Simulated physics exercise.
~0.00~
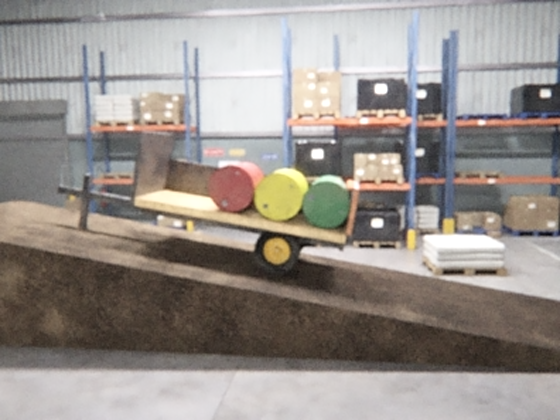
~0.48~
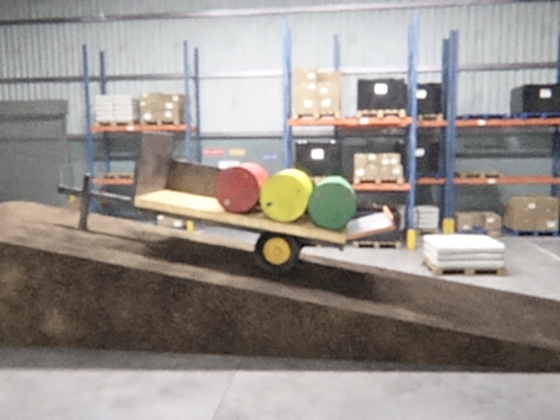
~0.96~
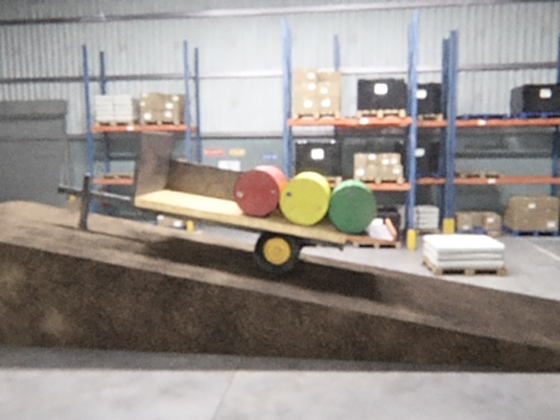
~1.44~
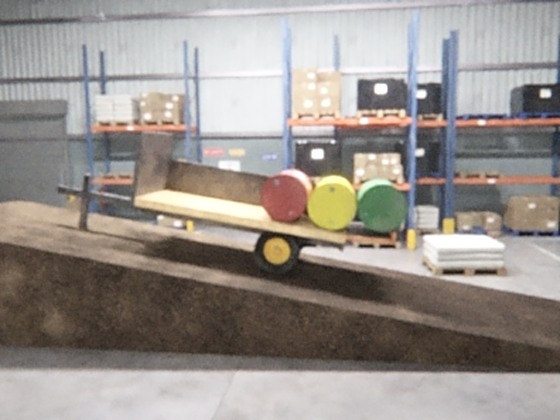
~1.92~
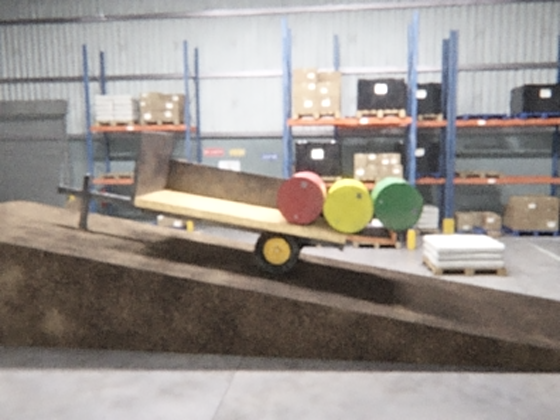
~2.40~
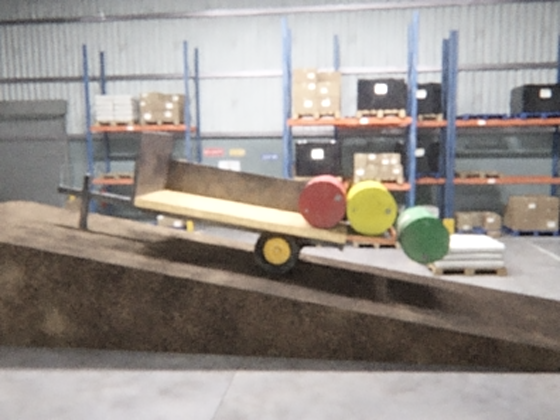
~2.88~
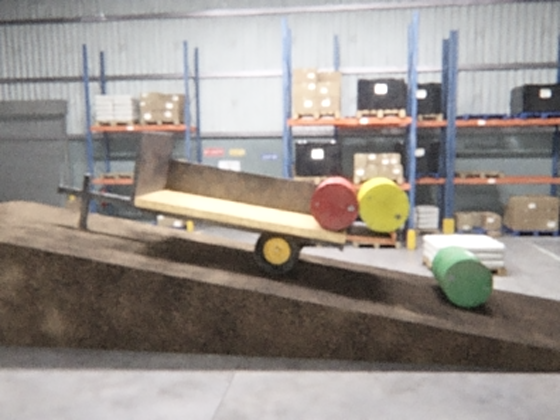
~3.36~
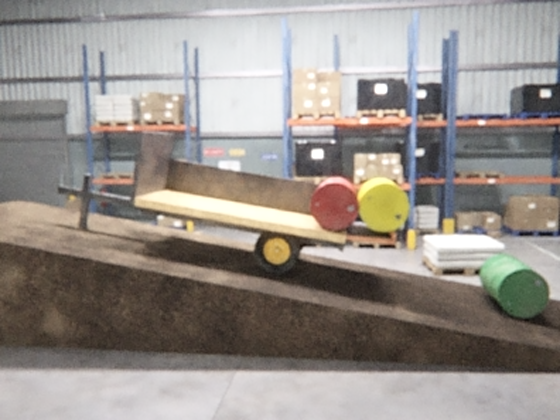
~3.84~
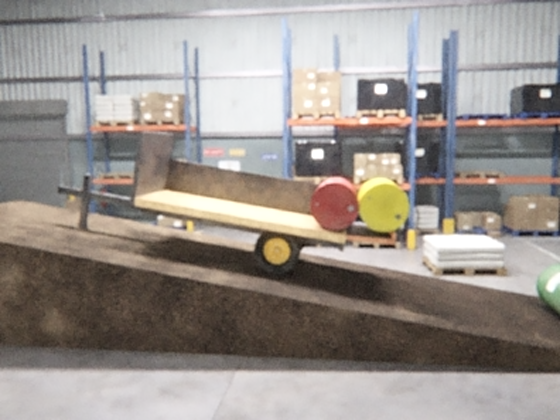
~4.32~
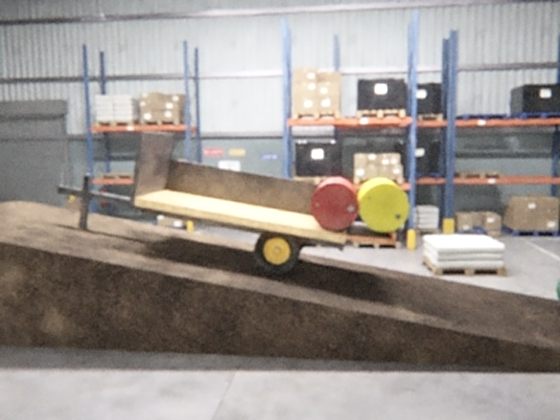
At first, a red, a yellow and a green drum lie side by side on a trailer bed that slopes down to the right on an earthen ramp in a warehouse. The tailgate at the right end swings down, and the three drums begin rolling right together. The green drum rolls out over the lowered gate, followed by the yellow, then drops off the edge onto the slope. It rolls away downhill to the right until it is almost out of view. The yellow drum comes to rest on the gate, with the red one stopped beside it at the end of the bed.
